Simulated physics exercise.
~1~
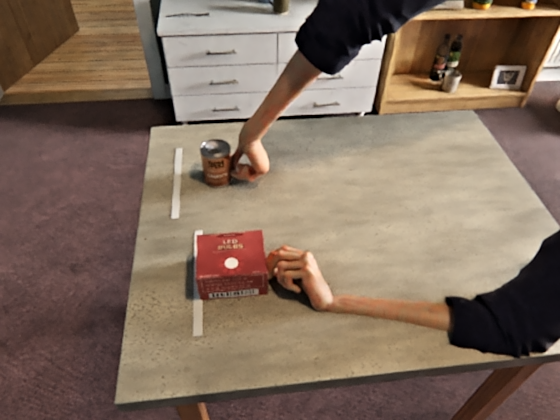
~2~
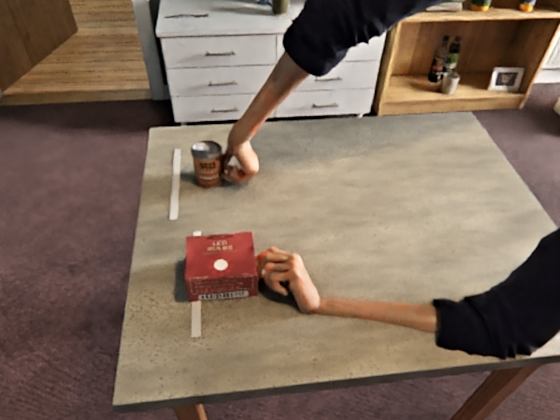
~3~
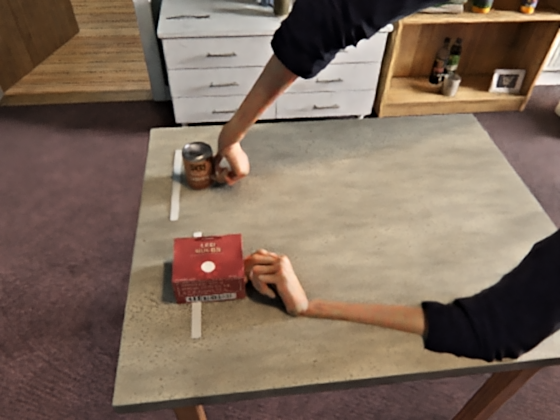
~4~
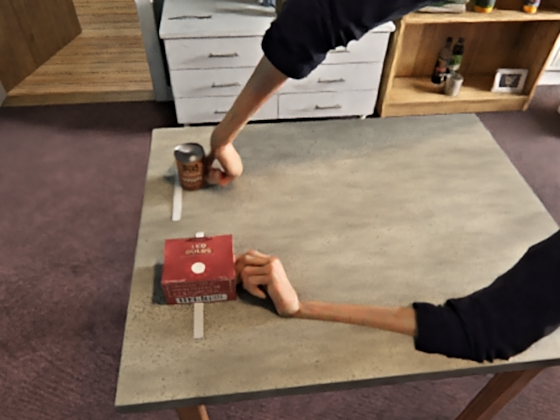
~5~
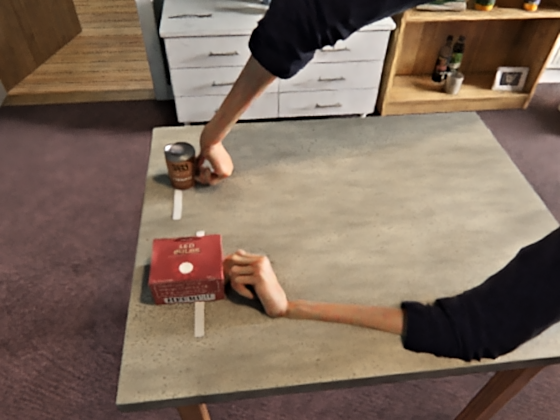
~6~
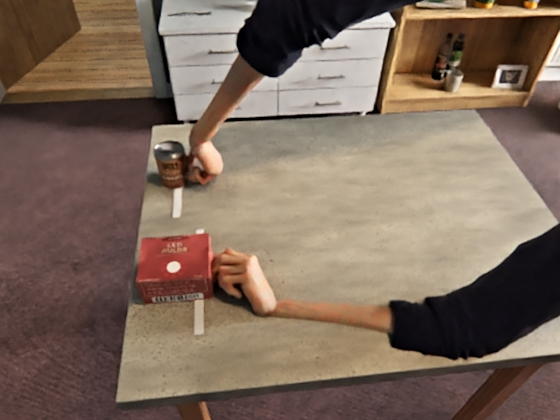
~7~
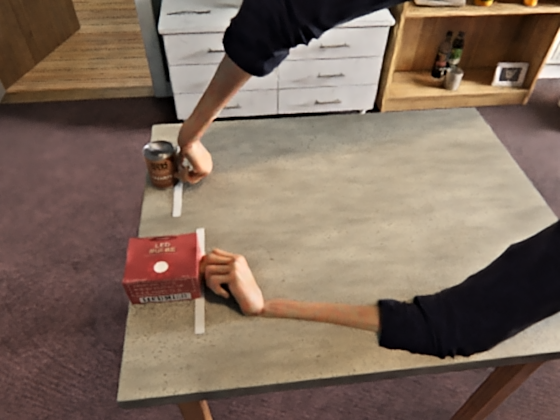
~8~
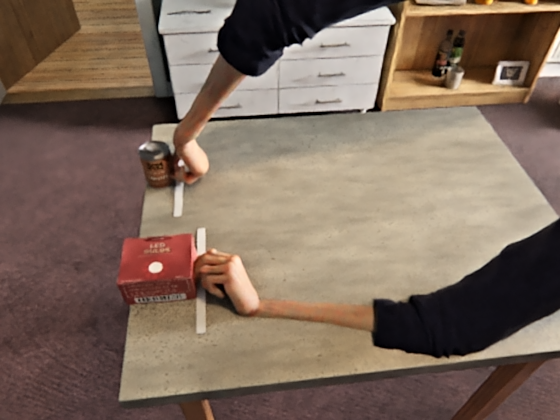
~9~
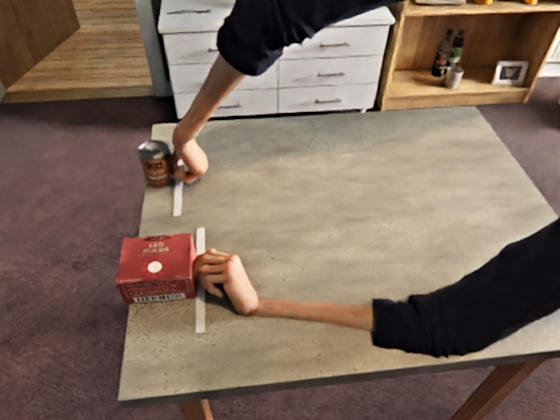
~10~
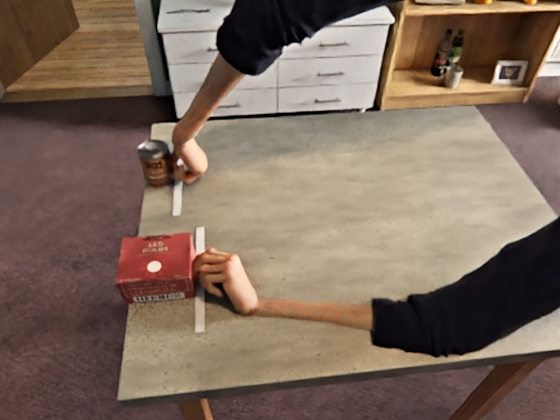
In a carpeted room with white drawers and a wooden shelf behind, a gray table is seen from above at a slight angle, the view swaying a little. A red box sits near the front left, and an orange-brown can stands upright farther back, each near a pale strip of tape. Two dark-sleeved arms reach in from the right, a hand behind each object. The hands slowly push both leftward together, past the strips toward the left edge. Then the hands stop at the tape, and the box and upright can rest still at the table's edge.
